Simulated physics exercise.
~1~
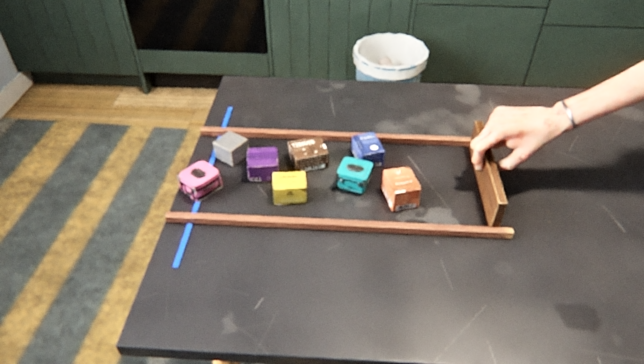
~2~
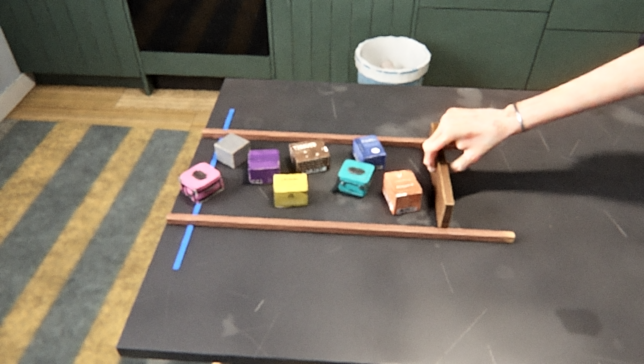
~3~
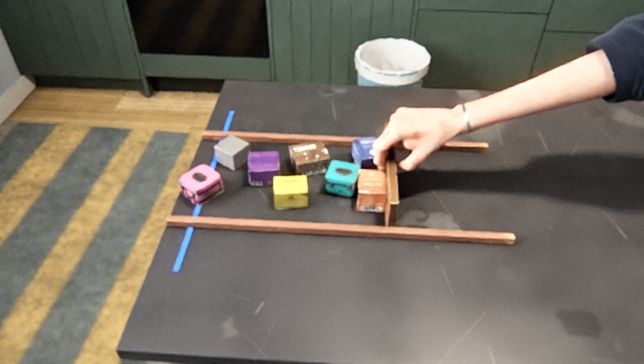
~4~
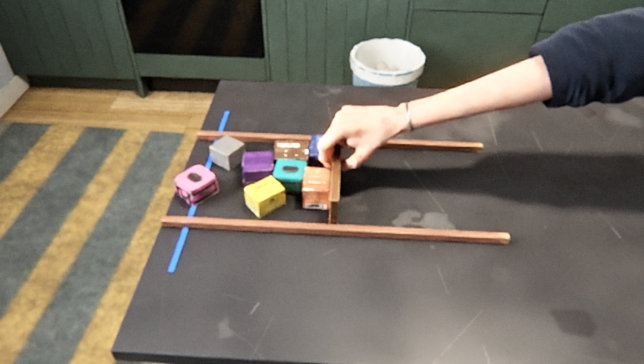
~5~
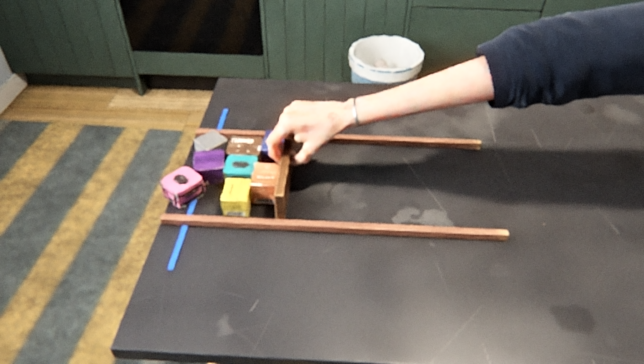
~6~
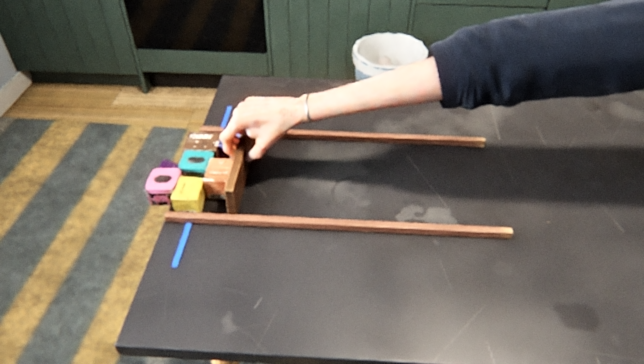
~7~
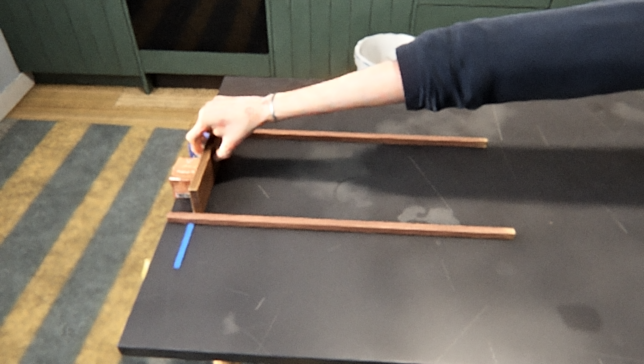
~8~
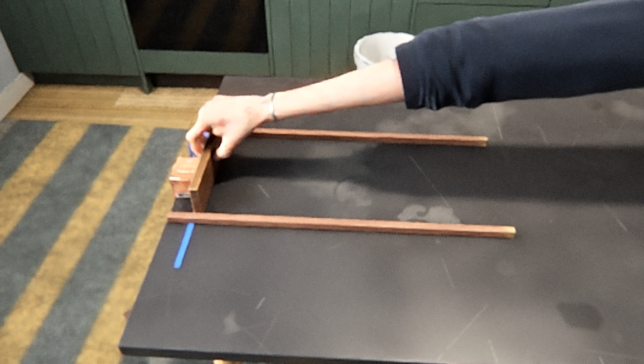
A hand slides a wooden board left between rails, pushing most of the small colourful boxes off the table.
